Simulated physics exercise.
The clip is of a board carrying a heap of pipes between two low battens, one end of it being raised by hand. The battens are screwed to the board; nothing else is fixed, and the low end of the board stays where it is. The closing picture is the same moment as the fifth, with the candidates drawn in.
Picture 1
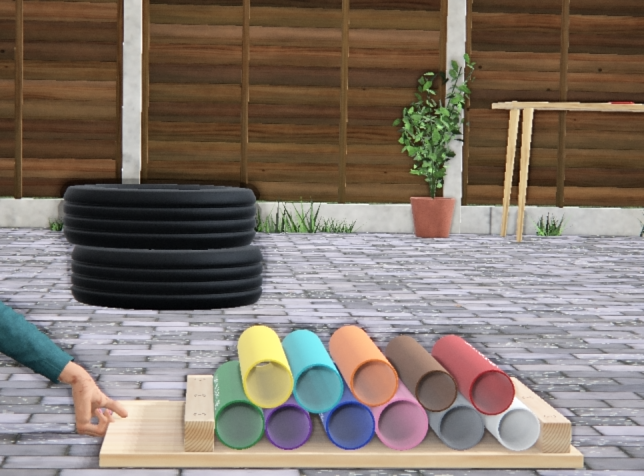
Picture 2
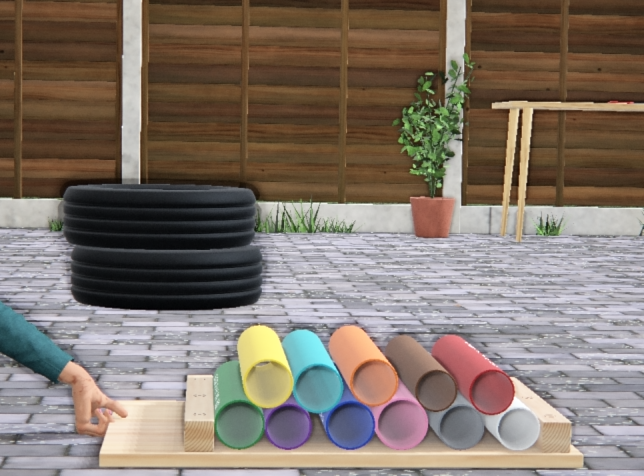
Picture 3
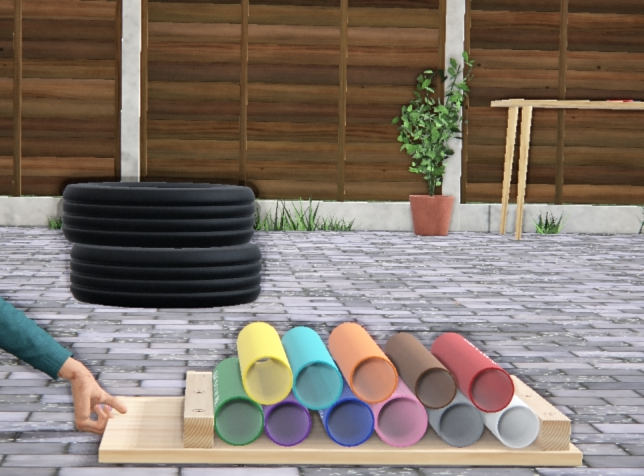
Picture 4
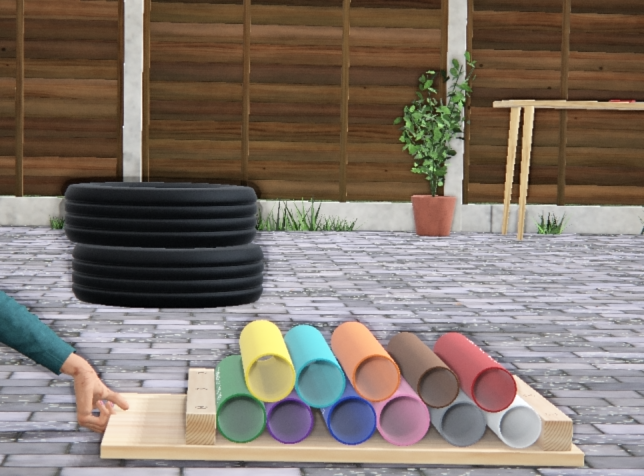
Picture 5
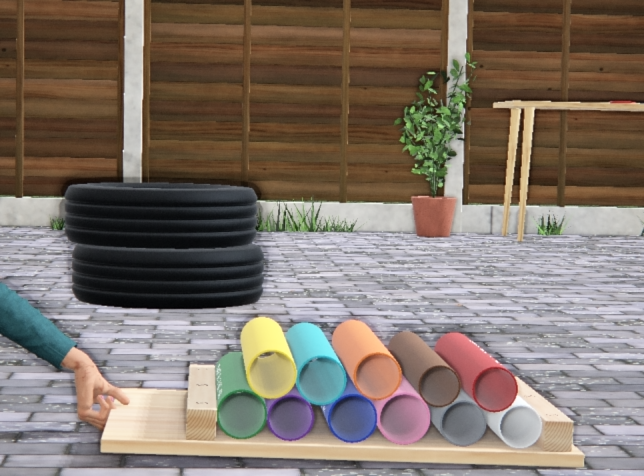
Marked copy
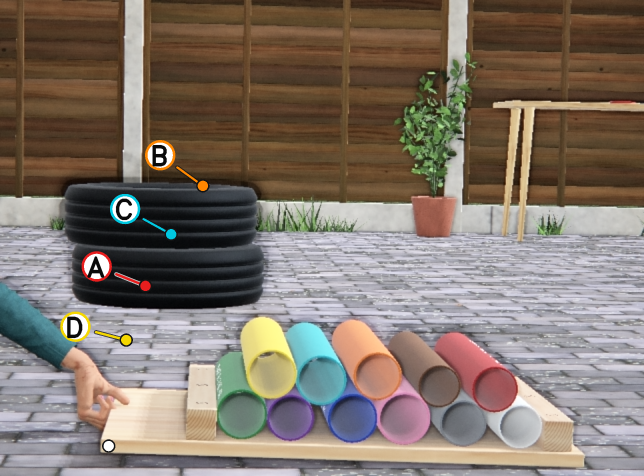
A hand slightly raises the left end of a wooden board holding stacked colourful pipes.
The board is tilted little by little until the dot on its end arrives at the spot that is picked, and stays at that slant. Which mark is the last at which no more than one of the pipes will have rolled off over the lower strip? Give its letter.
Raise it to A.
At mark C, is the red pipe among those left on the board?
No, with C.
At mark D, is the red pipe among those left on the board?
Yes, with D.
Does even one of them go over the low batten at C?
At C: Yes.
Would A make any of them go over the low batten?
At A: No.
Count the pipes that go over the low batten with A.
With A, none.
On the marked copy, A at (145, 286); B at (203, 186); C at (171, 234); D at (126, 340); the white dot at (109, 446).
Taking A. A third of the way, board at 15°.
Two thirds of the way, board at 21°.
When it is over, board at 21°, none over the low batten.
As for the rest, B five over the low batten; C five over the low batten; D none over the low batten.
